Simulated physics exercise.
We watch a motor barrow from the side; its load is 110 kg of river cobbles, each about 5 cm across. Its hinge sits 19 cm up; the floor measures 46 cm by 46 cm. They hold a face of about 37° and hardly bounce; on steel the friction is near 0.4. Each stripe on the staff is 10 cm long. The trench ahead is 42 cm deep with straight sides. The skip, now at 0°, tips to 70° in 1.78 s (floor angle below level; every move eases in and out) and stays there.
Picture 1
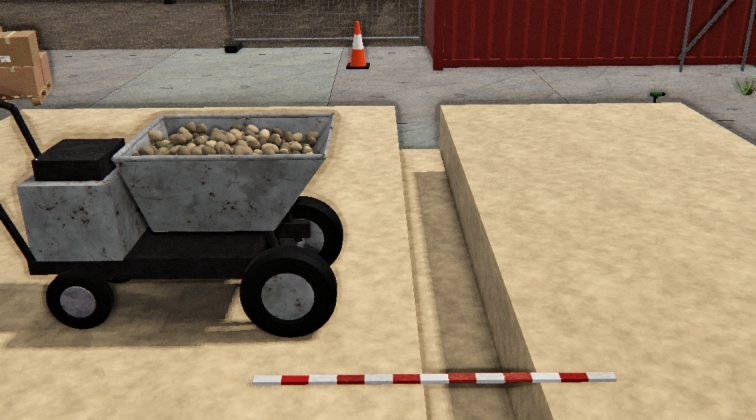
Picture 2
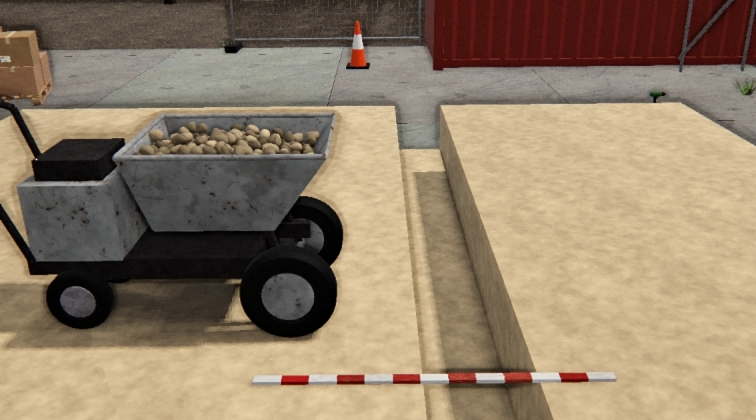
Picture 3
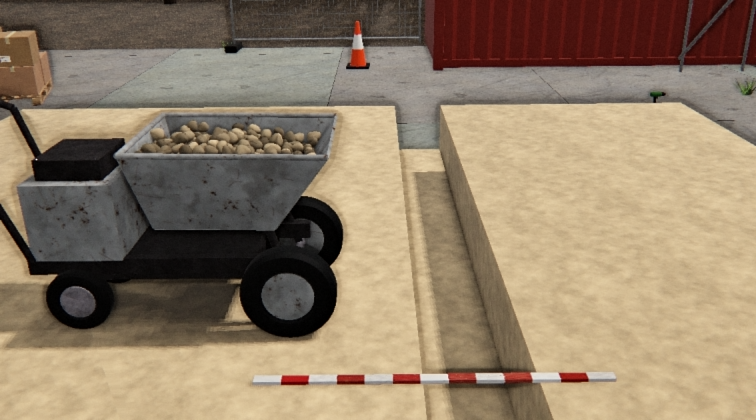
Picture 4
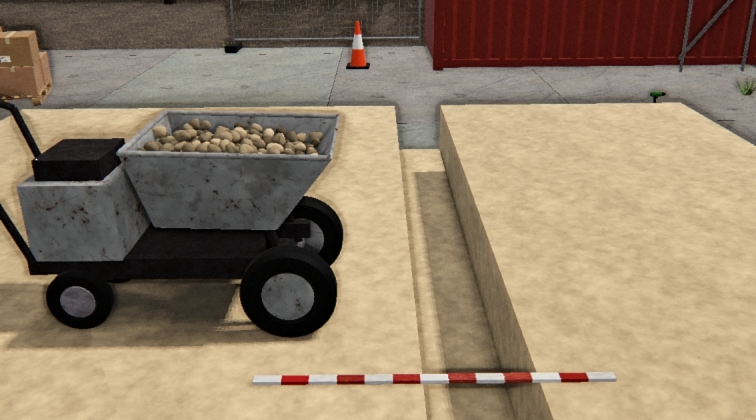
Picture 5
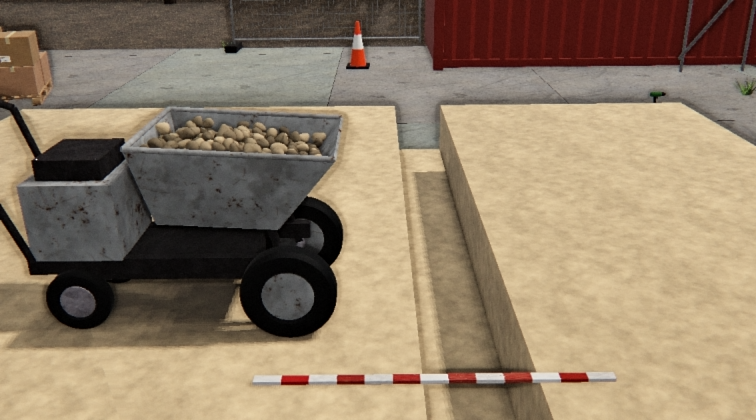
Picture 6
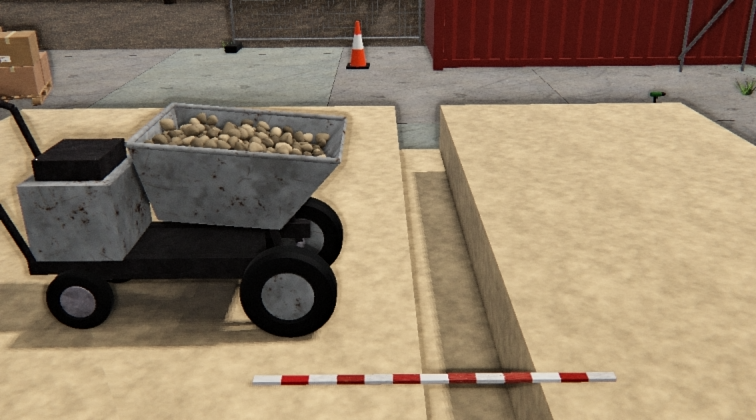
A gray skip full of rounded stones on a small motor barrow sat still at first, then slowly tilted slightly forward to the right, while the wheels stayed put beside a straight-sided trench.
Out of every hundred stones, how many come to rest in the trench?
Roughly 97 per cent ends in the trench.
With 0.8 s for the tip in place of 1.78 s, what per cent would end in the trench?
In that case some 85 per cent.
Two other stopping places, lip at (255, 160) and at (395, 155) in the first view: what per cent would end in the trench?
About 80 and 40 per cent.
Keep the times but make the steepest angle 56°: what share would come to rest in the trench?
Then about 40 per cent.
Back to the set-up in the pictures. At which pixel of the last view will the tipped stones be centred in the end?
Near (469, 365).
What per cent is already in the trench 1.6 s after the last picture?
About 40 per cent by then.
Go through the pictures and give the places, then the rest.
The first picture shows lip at (325, 157), floor tilted 0°, highest stones at (220, 138).
The second picture shows lip at (326, 157), floor tilted 0°, highest stones at (220, 138).
In the third picture, the skip is at 1°, its lip at (328, 158); the top of the load is at (212, 136).
The fourth picture shows lip at (331, 158), floor tilted 2°, highest stones at (206, 132).
The fifth picture shows lip at (335, 160), floor tilted 3°, highest stones at (202, 129).
The sixth picture shows lip at (340, 161), floor tilted 5°, highest stones at (206, 127).
Then, 1.0 s after the last picture the floor is at 59°, 99 % in the skip, 1 % in the trench; the foremost stones are at (455, 253).
Then, 1.6 s after the last picture the floor is at 70°, 60 % in the skip, 39 % in the trench, 1 % past the trench; the foremost stones are at (537, 313).
Then, 1.9 s after the last picture the floor is at 70°, 34 % in the skip, 63 % in the trench, 3 % past the trench; the foremost stones are at (570, 296).
Then, 3.9 s after the last picture the floor is at 70°, 0 % in the skip, 97 % in the trench, 3 % past the trench; the foremost stones are at (582, 292).
